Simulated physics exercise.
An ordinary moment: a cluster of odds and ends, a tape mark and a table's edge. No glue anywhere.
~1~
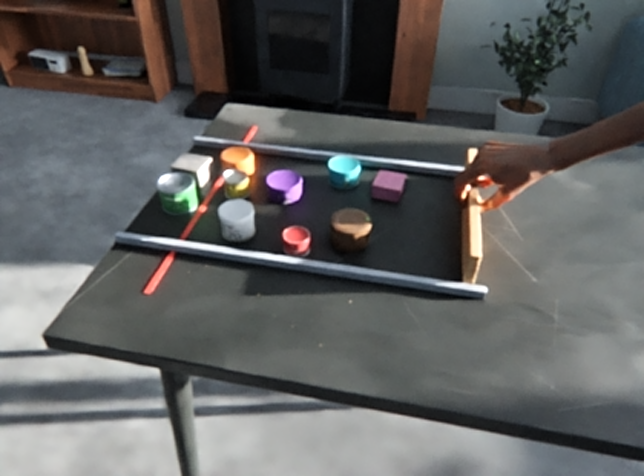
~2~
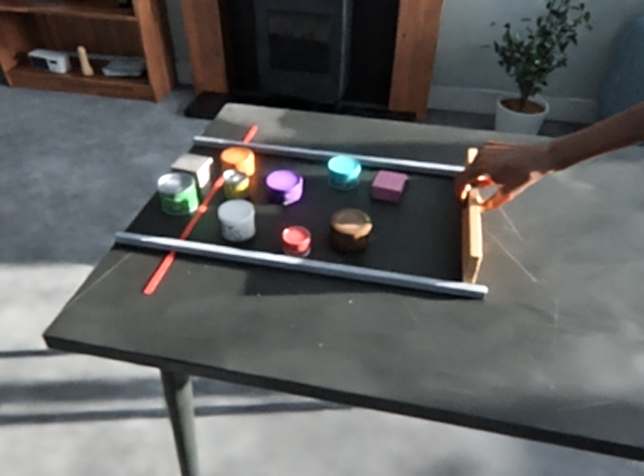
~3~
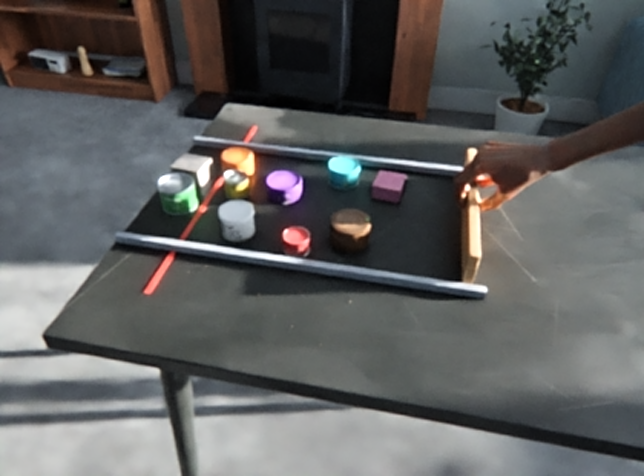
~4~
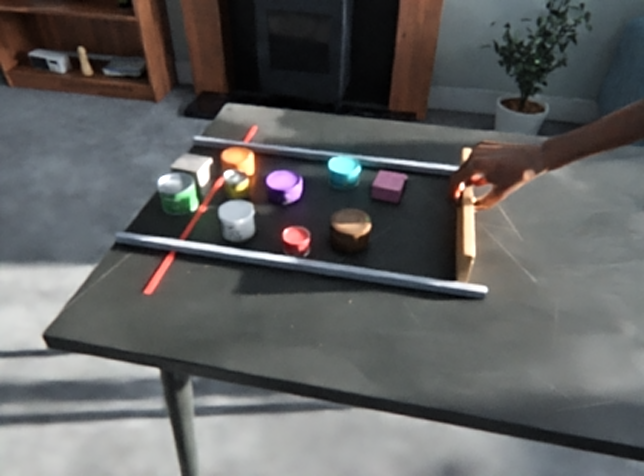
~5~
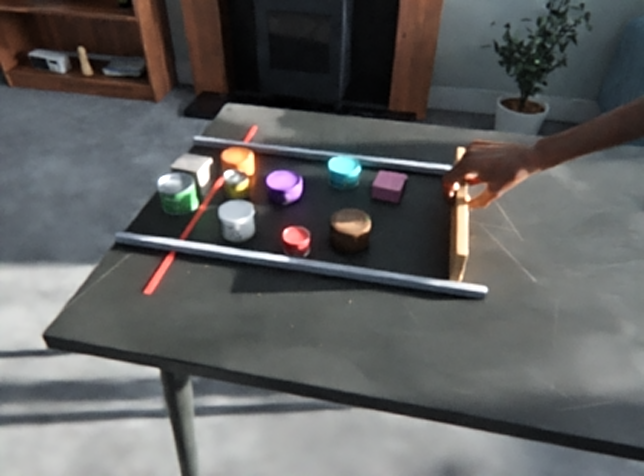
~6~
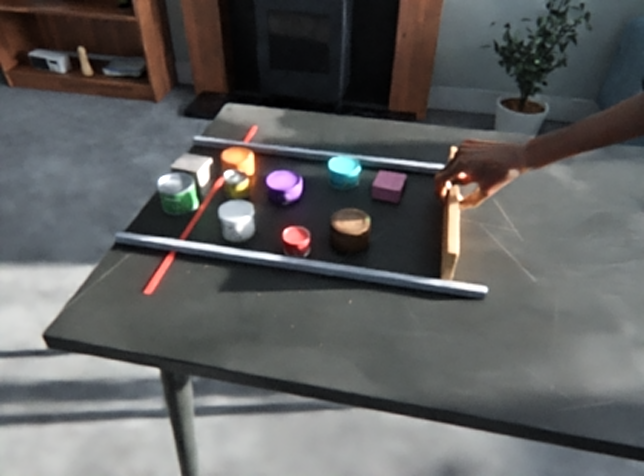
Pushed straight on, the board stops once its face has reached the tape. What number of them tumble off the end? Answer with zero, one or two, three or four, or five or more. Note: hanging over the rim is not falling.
One or two.
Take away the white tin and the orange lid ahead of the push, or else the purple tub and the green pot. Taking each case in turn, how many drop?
1 in the first case and 1 in the second.
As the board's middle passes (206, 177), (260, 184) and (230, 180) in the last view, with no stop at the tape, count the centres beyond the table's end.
3, 0 and 1.
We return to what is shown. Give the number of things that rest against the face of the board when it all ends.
It adds up to 4.
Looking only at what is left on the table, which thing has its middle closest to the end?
The foremost one is the green pot.
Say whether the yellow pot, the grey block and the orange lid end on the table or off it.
At the end the yellow pot is still there, the grey block is no longer there and the orange lid is no longer there.
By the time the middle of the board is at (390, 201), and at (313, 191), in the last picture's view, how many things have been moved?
Counts: 1 and 5.
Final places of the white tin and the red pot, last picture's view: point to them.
Near (144, 218) and (170, 229).
Soon after, none off yet; grey block at rest near (192, 170); green pot at rest near (178, 194); orange lid at rest near (237, 162).
By the end, the number that fall off is one or two; fallen, orange lid and grey block.
